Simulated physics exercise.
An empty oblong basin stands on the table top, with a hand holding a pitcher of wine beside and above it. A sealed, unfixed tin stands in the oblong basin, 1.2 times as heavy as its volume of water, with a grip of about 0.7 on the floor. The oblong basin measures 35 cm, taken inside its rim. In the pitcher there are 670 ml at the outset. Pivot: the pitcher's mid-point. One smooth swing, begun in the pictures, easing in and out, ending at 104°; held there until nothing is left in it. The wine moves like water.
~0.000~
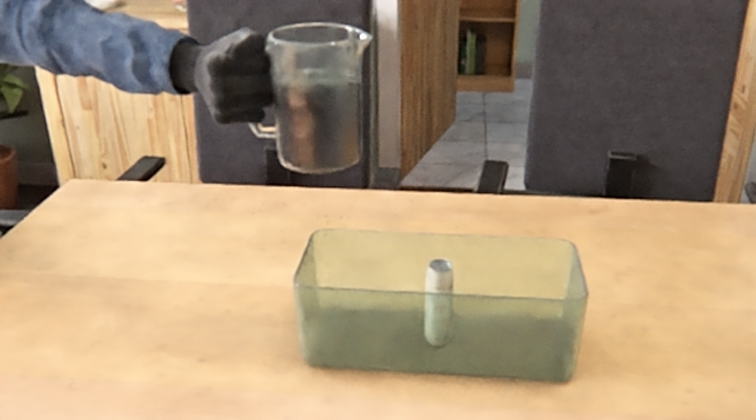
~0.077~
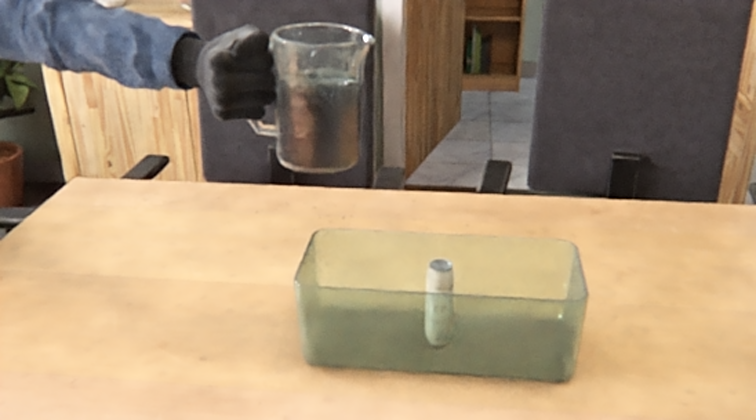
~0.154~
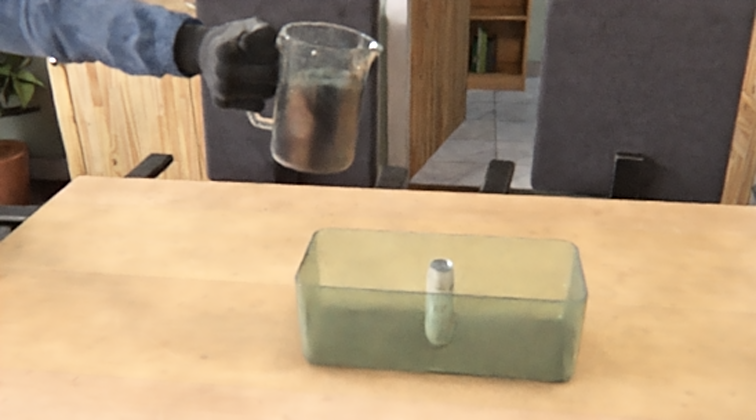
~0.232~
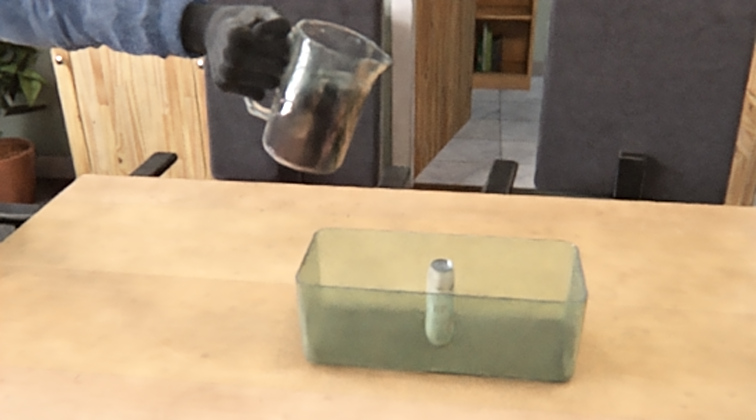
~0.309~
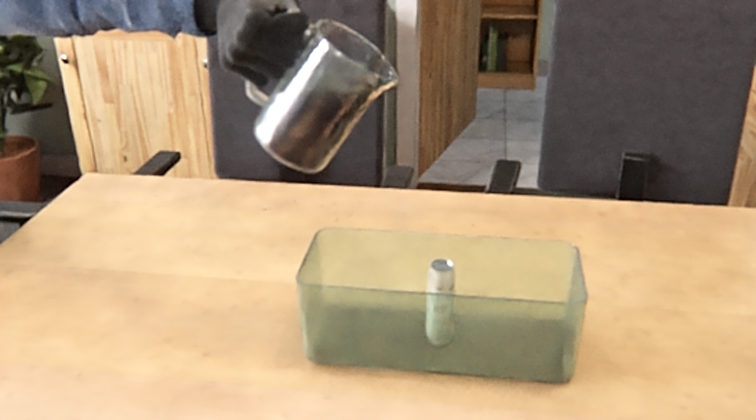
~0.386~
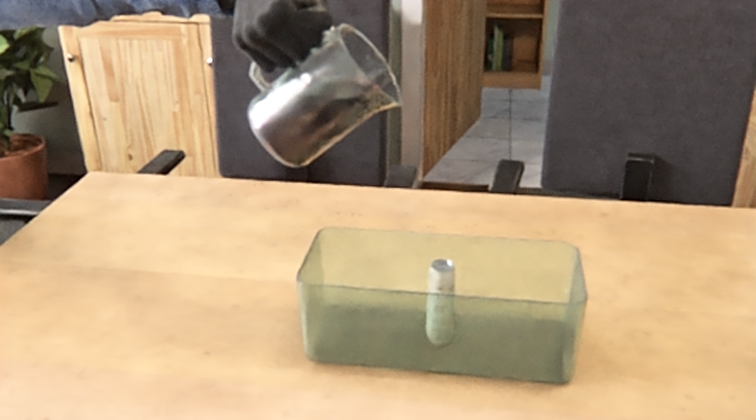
A gloved hand held a clear pitcher of dark liquid above a table and smoothly tilted it rightward, steeper and steeper, while a green see-through basin with a small tin inside stayed still below.
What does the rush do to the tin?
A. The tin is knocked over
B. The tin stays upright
Answer: B.
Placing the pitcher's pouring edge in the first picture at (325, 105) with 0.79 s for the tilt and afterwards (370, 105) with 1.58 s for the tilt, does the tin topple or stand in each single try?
The tin stays vertical the first time and overturns the second time.
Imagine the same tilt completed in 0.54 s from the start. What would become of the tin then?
The tin stays balanced.
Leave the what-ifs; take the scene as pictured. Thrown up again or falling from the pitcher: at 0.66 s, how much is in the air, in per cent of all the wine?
Around 26 in a hundred.
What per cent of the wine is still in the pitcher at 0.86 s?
What remains is about 24 percent of it all.
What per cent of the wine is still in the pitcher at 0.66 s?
Fraction remaining: Approx. 70 per cent.
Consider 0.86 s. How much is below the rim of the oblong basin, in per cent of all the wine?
Around 46 parts in a hundred.
After 0.66 s the tilt is 97° and 70 per cent is still to pour; the tin stands where it began.
After 0.86 s the tilt is 104° and 25 per cent is still to pour; the tin stands where it began.
After 1.06 s the tilt is 104° and 6 per cent is still to pour; the tin stands where it began.
After 1.29 s the tilt is 104° and 1 per cent is still to pour; the tin stands where it began.
In the end the tin stands where it began.
